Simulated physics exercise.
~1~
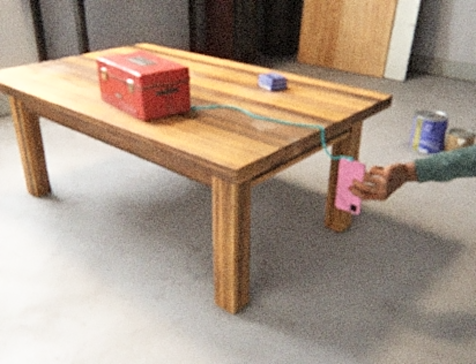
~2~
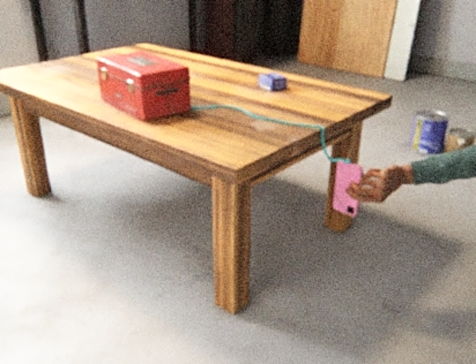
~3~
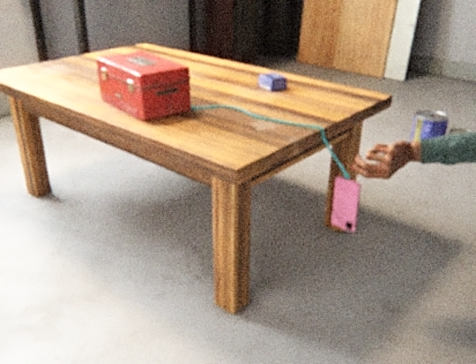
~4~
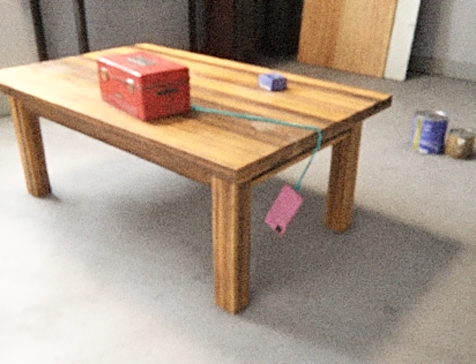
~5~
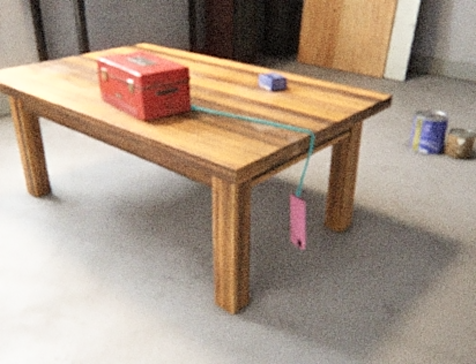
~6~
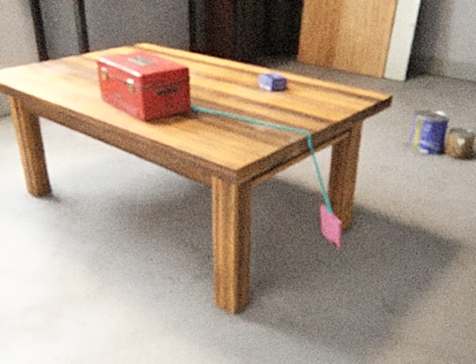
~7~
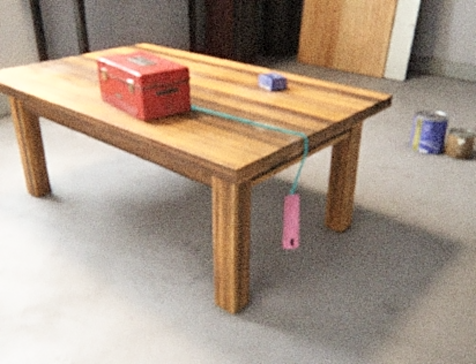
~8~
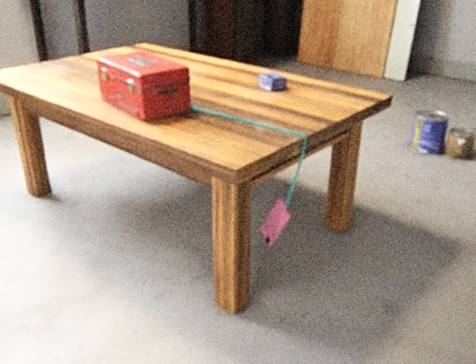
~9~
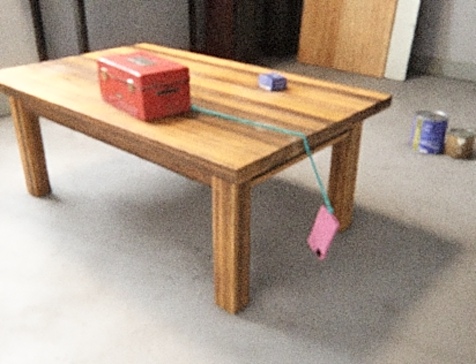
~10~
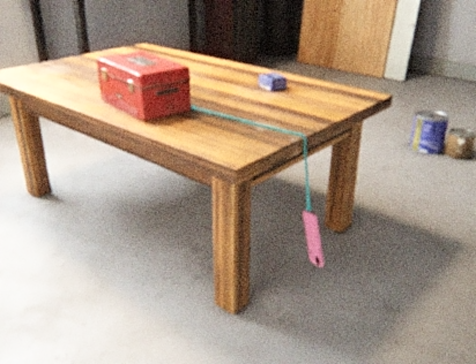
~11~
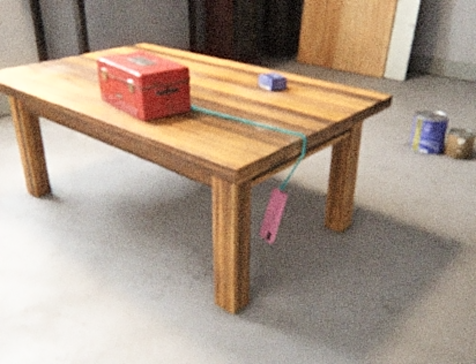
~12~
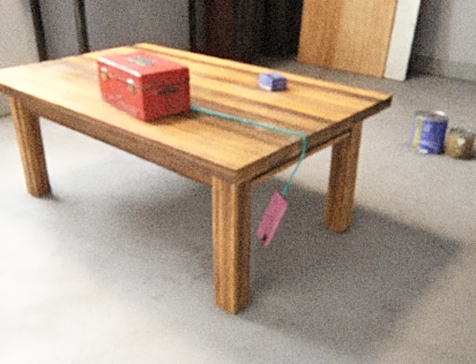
In a room with a grey floor, a wooden table is seen from slightly above, with a dark doorway and wooden panel behind it and two cans on the floor at right. A red toolbox sits toward the left of the tabletop, a small blue-purple box rests near the back, and a teal string stretches across to a pink phone held beyond the right edge by a hand. The fingers let go and the hand withdraws. The phone drops a little, then swings left and right, twisting on the string. Finally it still hangs clear of the floor, while the toolbox and small box remain in place.
